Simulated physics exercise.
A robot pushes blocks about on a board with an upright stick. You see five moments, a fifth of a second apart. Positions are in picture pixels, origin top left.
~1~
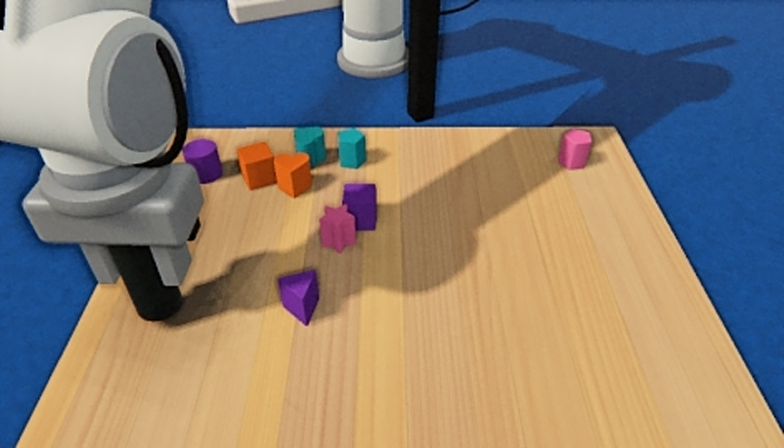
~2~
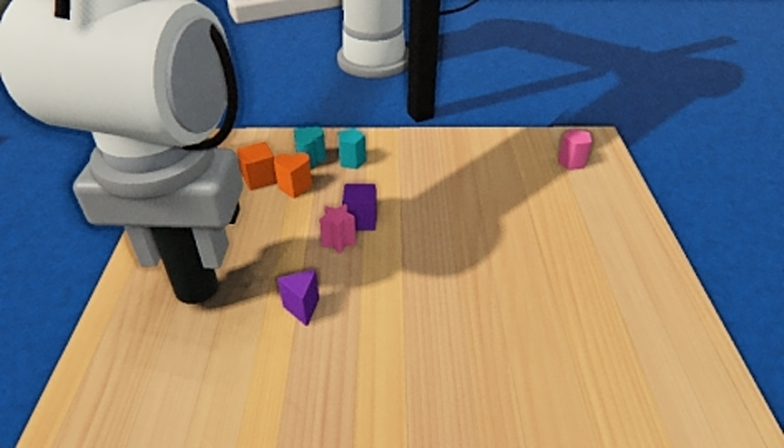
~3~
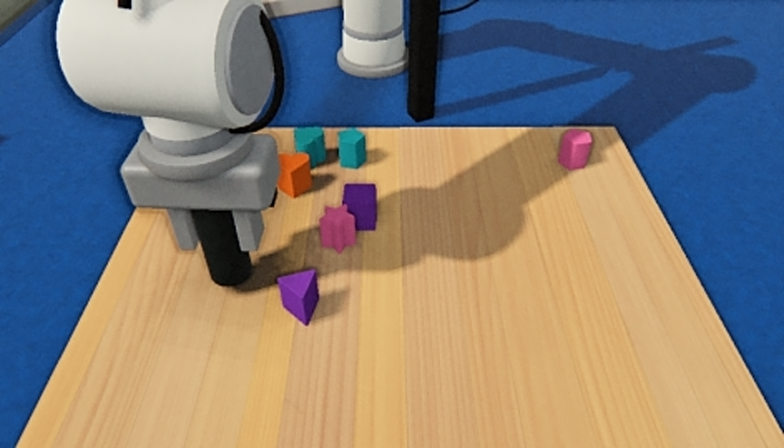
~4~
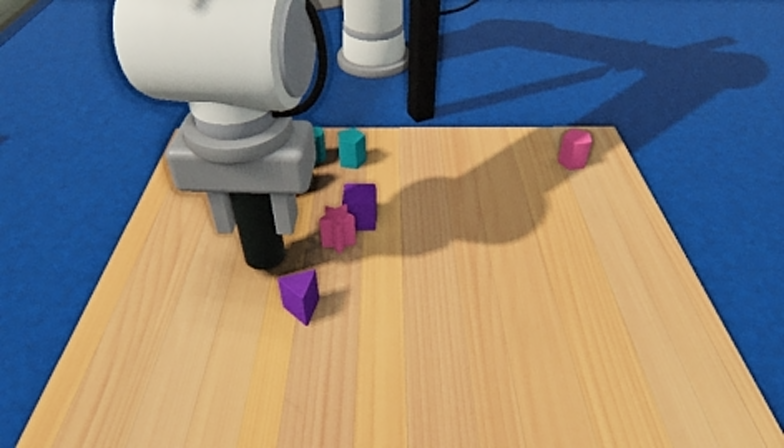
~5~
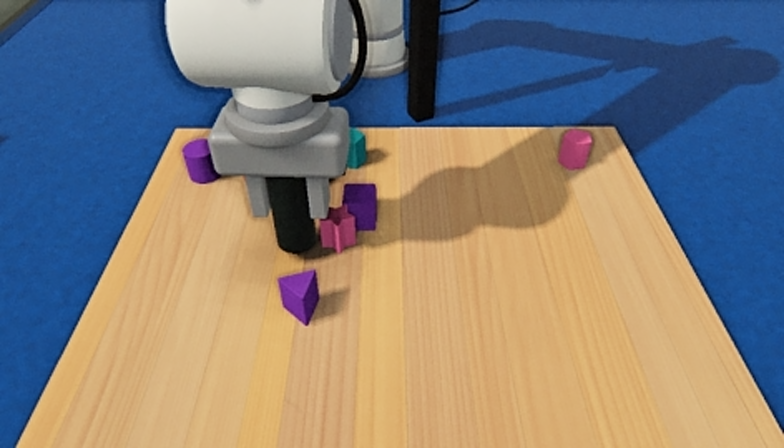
A light wooden board on a blue surface is seen from a raised, fixed view in front. At the far left are a purple block, two orange blocks and two teal blocks, with a purple block, a pink star-shaped block and a purple triangle nearer, and another pink block at the far right. A white and grey robot arm moves its black upright stick steadily rightward and away across the left side, up close beside the star, while the blocks stay still.
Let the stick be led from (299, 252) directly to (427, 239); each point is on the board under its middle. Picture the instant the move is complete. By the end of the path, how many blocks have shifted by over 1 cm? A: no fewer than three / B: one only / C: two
B (one only)
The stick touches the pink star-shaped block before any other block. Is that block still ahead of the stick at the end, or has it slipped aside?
The stick keeps it before itself.
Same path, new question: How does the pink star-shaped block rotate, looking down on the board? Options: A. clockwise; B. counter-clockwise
B
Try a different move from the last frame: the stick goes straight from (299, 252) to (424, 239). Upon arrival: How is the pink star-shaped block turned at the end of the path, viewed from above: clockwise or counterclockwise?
Short answer: Counterclockwise.
On the path given first. One third of the way, stick (342, 236); pink star-shaped block (377, 212).
Two thirds of the way, stick (387, 232); pink star-shaped block (416, 206), turned 35° anticlockwise.
At the end, stick (428, 228); pink star-shaped block (455, 200), turned 45° anticlockwise; purple four-sided block not moved.
